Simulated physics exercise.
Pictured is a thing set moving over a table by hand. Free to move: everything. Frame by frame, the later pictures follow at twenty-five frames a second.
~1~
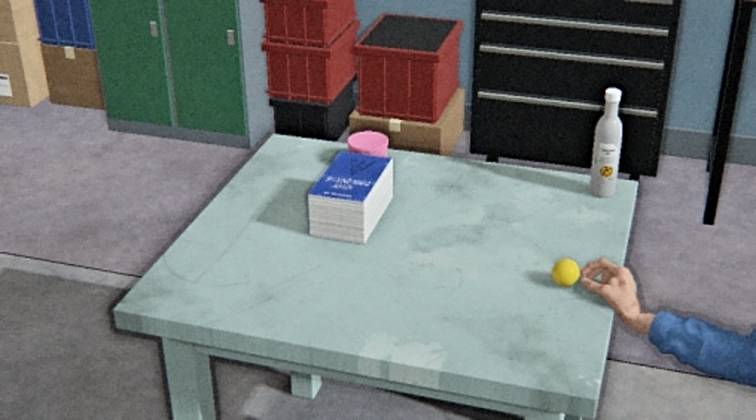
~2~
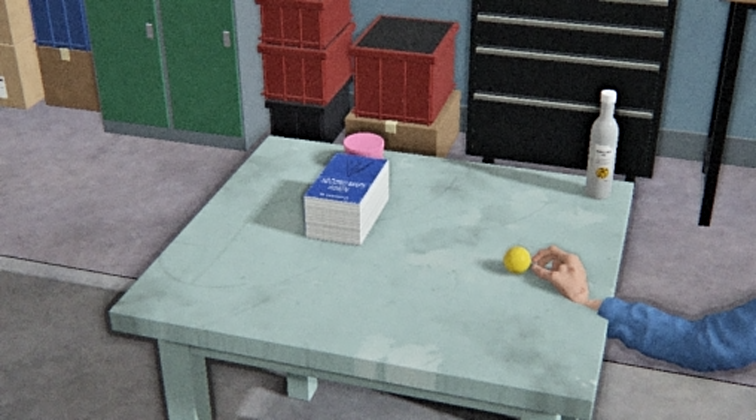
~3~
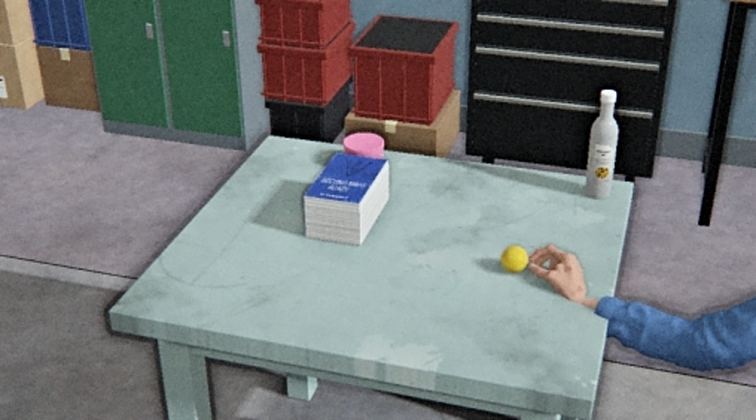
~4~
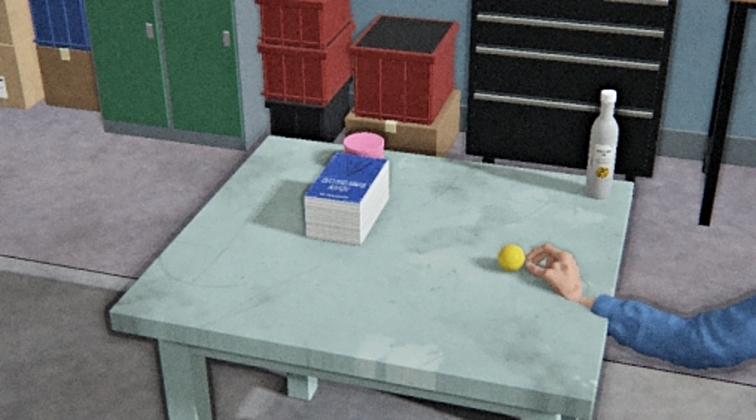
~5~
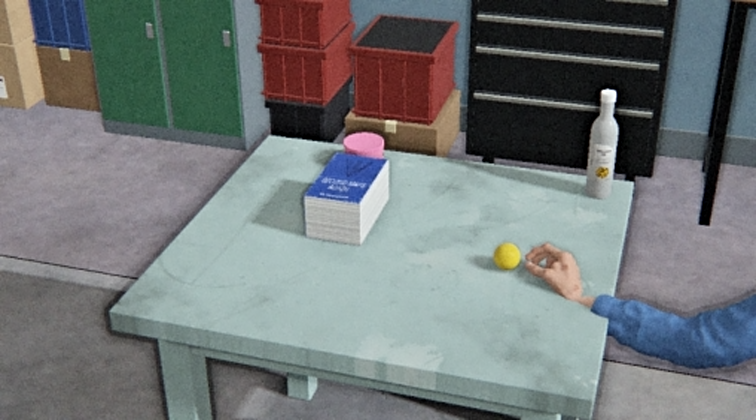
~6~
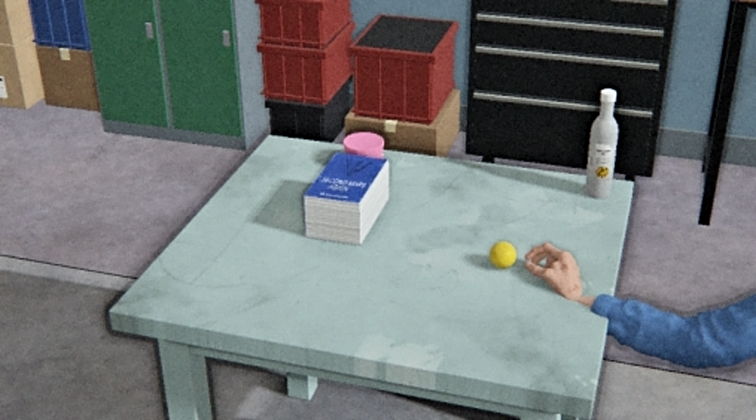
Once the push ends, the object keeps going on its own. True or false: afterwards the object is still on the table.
True.
Then, 0.30 s after the last picture, yellow lemon rolled about its own width near (476, 247).
Then, 0.80 s after the last picture, yellow lemon rolled well along near (440, 235).
Then, 1.40 s after the last picture, yellow lemon rolled well along near (411, 227).
At rest, moved from the start, yellow lemon. Seen from the same camera at the end, yellow lemon near (397, 222).
